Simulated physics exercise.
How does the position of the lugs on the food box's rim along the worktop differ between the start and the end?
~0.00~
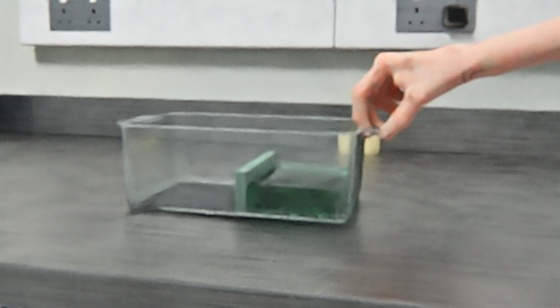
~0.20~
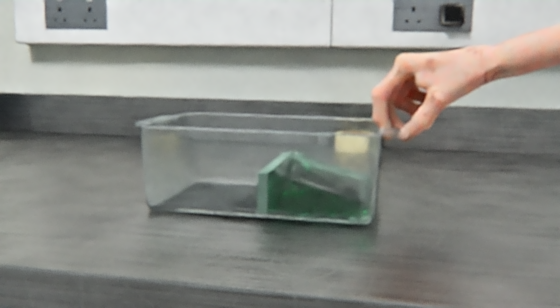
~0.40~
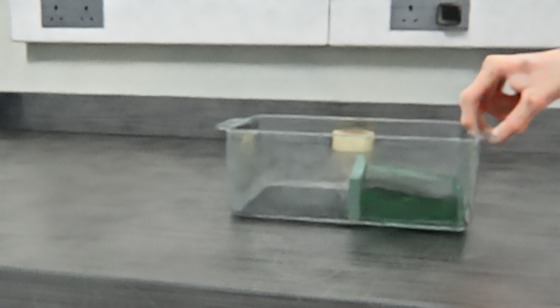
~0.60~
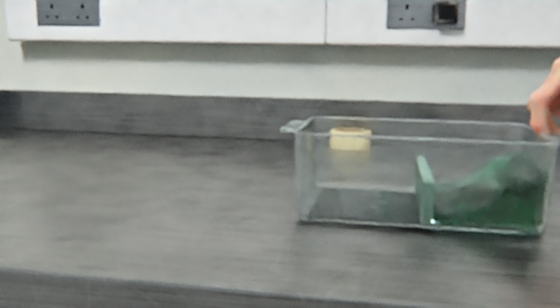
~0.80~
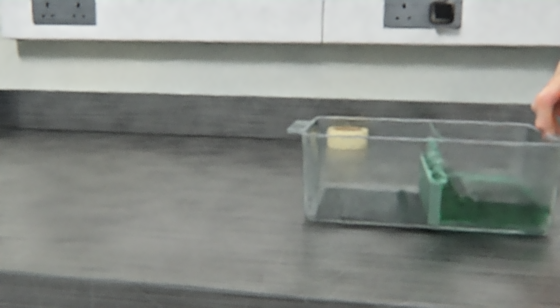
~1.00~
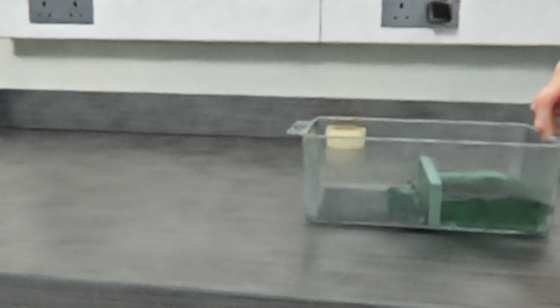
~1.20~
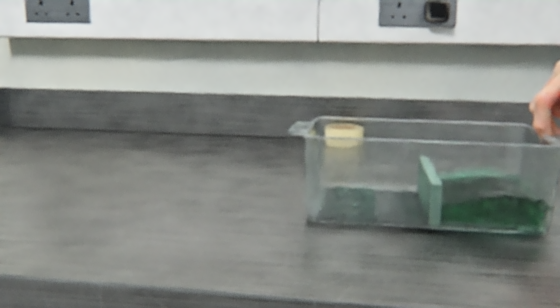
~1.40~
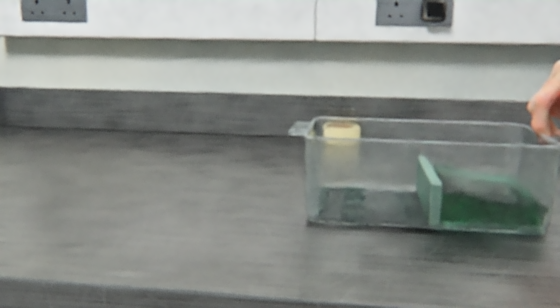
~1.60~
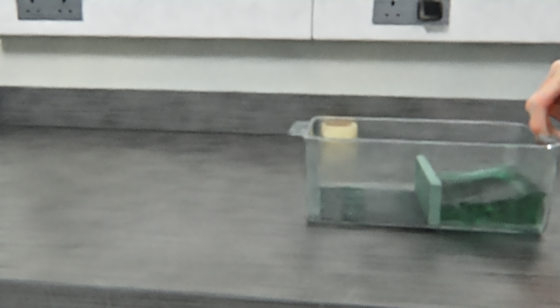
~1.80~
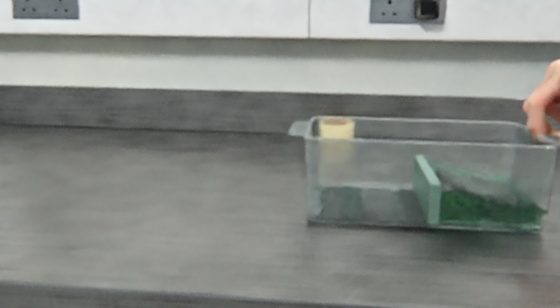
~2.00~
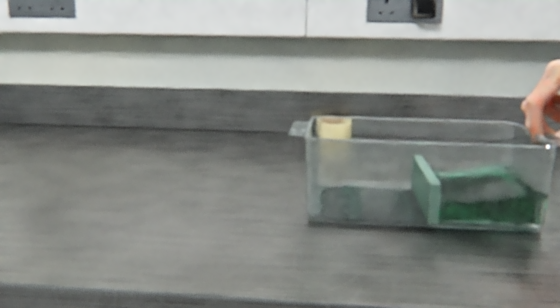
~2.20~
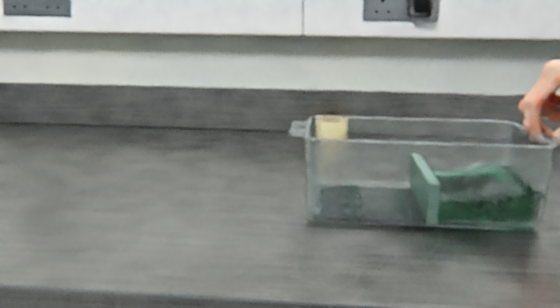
At the start the lugs are with the box a little left of the middle of the view. By the end they have moved with it well over to the right side.
